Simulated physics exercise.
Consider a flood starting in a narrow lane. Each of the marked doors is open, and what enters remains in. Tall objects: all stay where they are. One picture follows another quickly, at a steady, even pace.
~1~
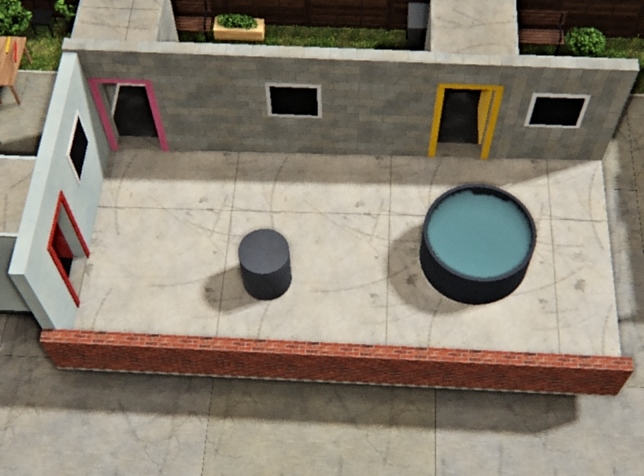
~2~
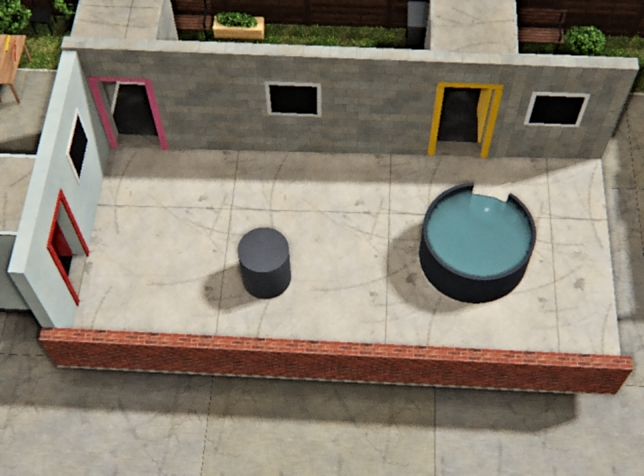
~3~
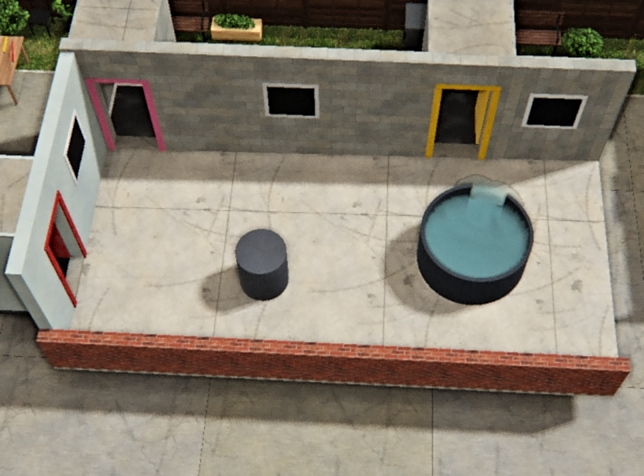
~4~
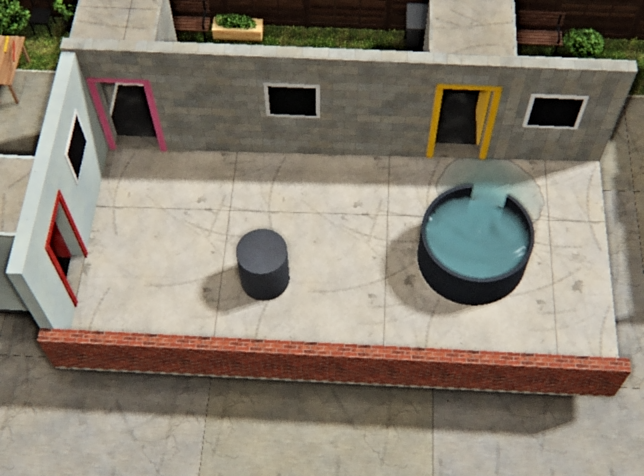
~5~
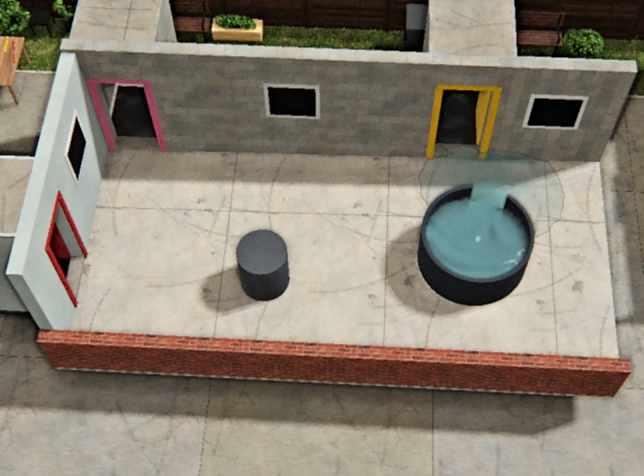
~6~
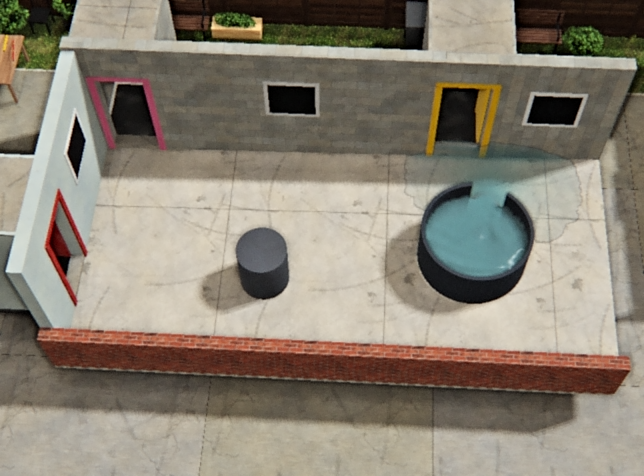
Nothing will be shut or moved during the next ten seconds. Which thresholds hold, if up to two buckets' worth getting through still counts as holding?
The red door holds; the yellow door does not hold; the pink door holds.
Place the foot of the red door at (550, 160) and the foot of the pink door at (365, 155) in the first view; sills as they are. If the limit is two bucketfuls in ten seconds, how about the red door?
As I see it, the red door gets past the mark.
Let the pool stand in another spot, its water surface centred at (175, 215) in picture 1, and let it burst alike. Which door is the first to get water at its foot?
It is the pink-painted one.
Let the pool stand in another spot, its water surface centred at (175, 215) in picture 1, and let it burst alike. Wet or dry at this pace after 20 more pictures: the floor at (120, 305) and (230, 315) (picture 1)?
Soaked, spared.
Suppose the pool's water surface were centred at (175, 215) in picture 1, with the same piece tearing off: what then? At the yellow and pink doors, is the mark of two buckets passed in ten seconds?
Result per door: Yellow door does not reach it; pink door gets past it.
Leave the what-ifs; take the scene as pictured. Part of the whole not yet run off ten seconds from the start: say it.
That works out to about 52 per cent.
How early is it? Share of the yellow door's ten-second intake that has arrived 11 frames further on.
Share by then: About 60 in a hundred.
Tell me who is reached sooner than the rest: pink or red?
That's the door marked pink.
A moment on, water covers 15 % of the floor; the red door not reached, the yellow door over two buckets in, the pink door not reached.
Next, water covers 20 % of the floor; the red door not reached, the yellow door far over two buckets in, the pink door not reached.
Then, water covers 40 % of the floor; the red door not reached, the yellow door far over two buckets in, the pink door wet at the sill, nothing in.
Later, water covers 50 % of the floor; the red door wet at the sill, nothing in, the yellow door far over two buckets in, the pink door wet at the sill, nothing in.
In the end, water covers 55 % of the floor; the red door wet at the sill, nothing in, the yellow door far over two buckets in, the pink door wet at the sill, nothing in.
